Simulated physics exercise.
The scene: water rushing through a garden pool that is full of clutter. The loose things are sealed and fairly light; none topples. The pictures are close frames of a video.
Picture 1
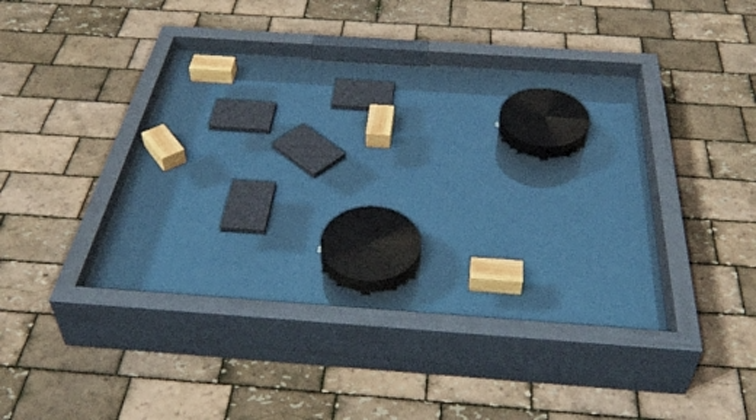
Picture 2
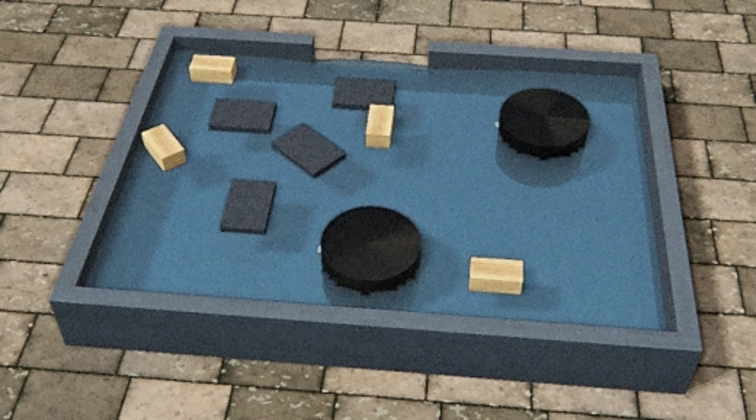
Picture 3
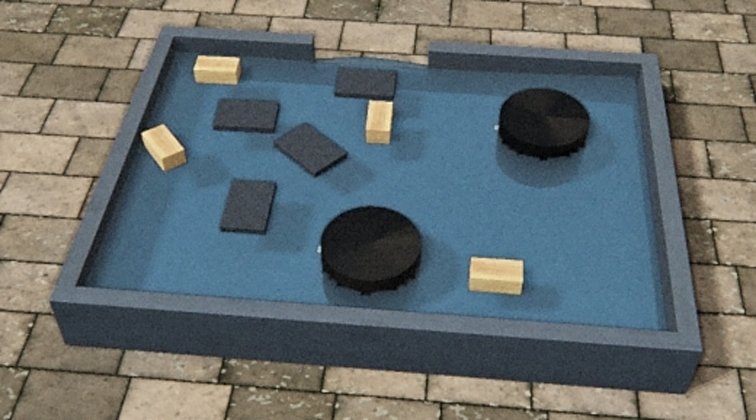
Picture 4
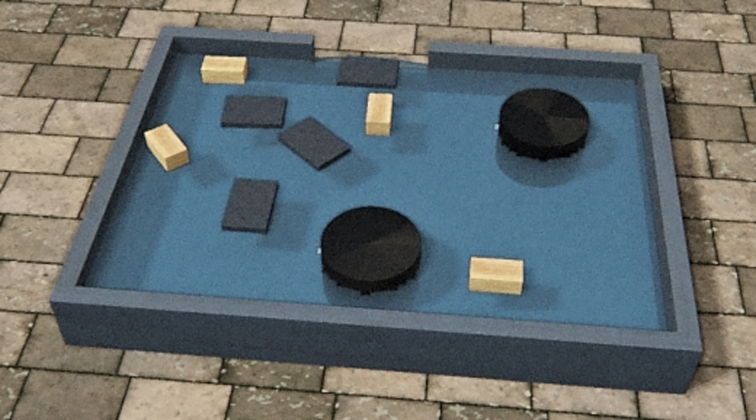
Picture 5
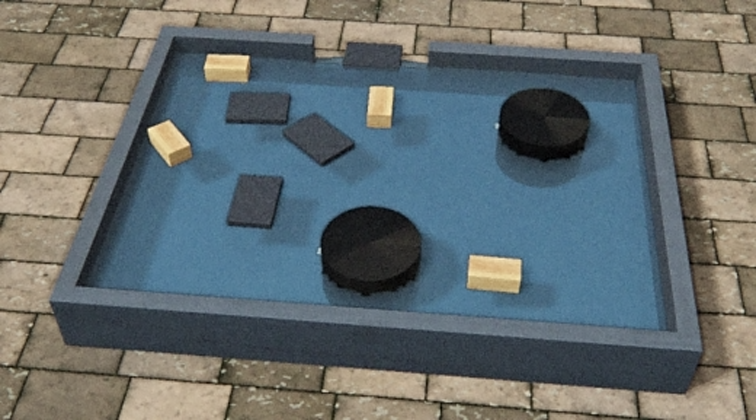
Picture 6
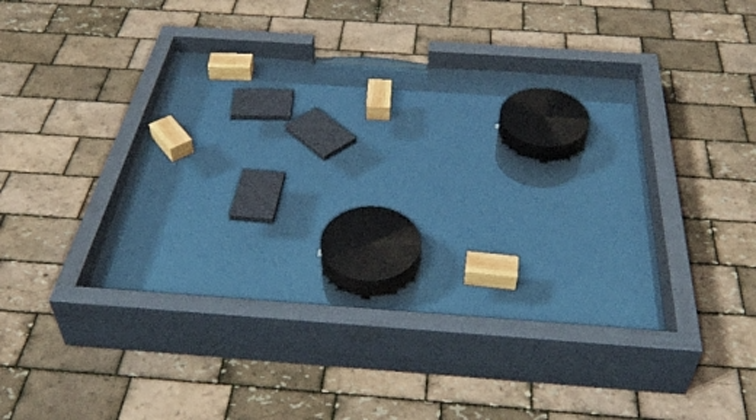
The video shows a blue pool on paving with wooden blocks, dark flat pieces and two black discs; a gap opens in the far wall, one dark piece drifts out through it, and the other pieces and blocks shift slightly.
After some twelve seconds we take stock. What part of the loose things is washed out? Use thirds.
That comes to between one and two thirds.
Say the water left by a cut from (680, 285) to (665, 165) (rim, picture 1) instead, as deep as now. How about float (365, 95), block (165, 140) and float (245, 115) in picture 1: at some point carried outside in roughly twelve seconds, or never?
In that order: Inside, inside, inside.
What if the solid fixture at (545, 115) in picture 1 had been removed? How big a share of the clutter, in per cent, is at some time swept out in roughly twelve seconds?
Some 60 per cent.
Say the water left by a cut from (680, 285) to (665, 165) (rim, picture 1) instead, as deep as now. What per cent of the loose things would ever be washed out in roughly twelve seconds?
I make it 20 per cent.
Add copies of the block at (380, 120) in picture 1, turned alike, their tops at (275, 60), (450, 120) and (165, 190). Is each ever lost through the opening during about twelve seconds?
In that order: Yes, out, stays.
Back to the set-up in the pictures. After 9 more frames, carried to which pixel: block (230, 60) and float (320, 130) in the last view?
Roughly at (269, 58) and (351, 97).
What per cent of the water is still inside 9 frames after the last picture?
About 80 per cent.
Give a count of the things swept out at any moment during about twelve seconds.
I count 5.
A moment on, 1 of 8 are out; 7 afloat.
Next, 2 of 8 are out; 6 afloat.
Later, 4 of 8 are out; 4 afloat.
In the end, 5 of 8 are out; 3 afloat.
